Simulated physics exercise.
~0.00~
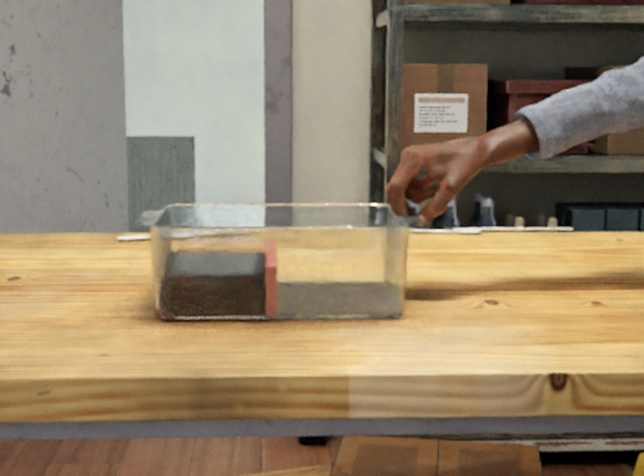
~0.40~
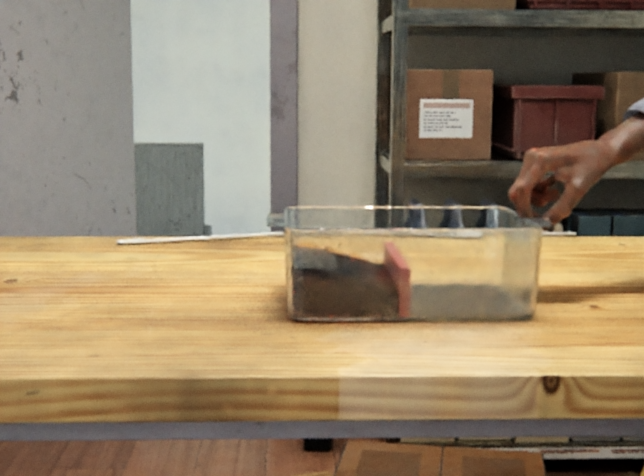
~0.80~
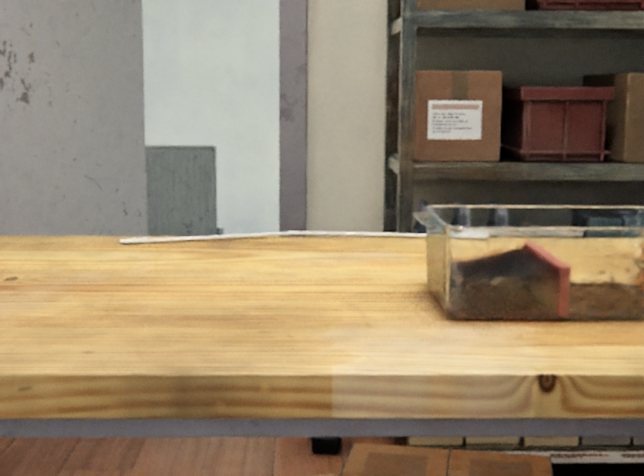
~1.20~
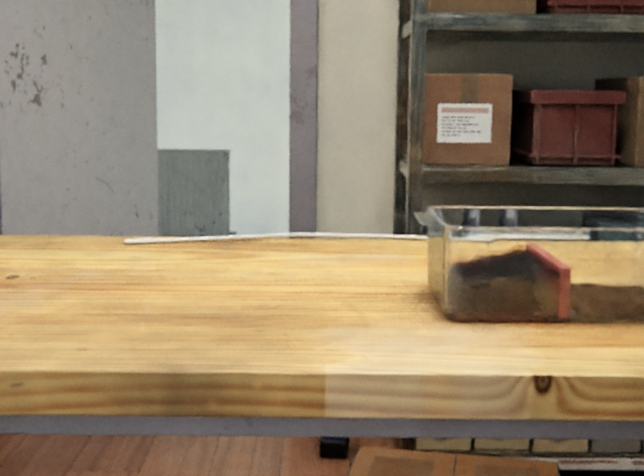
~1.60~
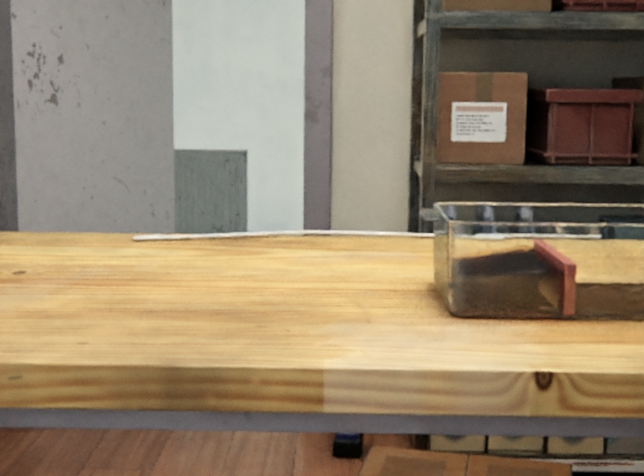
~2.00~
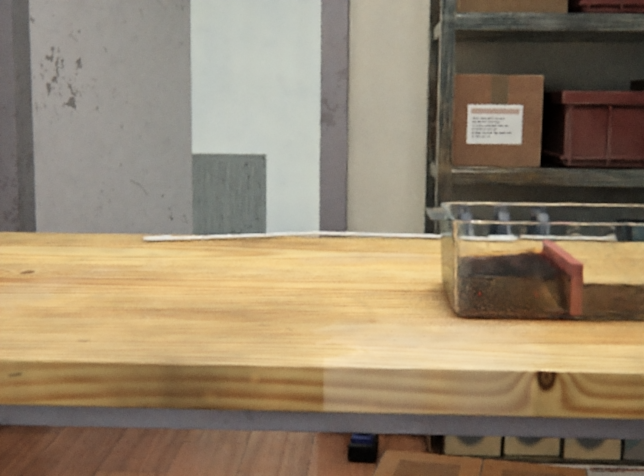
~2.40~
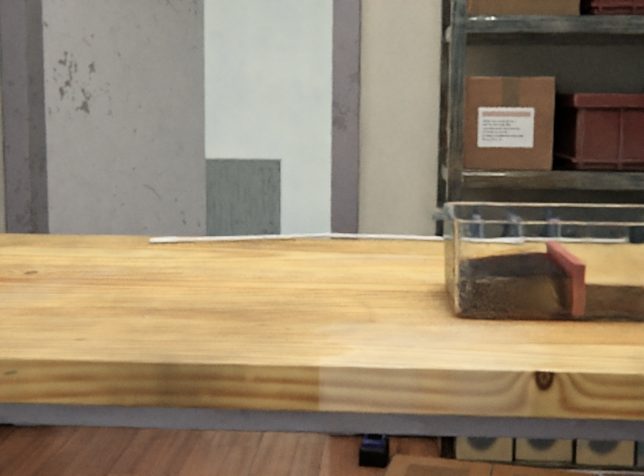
To begin with, a clear oblong tub sits on a wooden table, split by a low red wall, with dark tea filling the left side and a hand at its right rim. The hand pulls the tub to the right, and the tea tilts, piling up against the wall. As the tub slides further, some of the tea passes over to the right side. The tub then stops near the right edge of the view, partly cut off, and the hand is gone. The tea settles, with most still on the left and a shallower layer on the right.
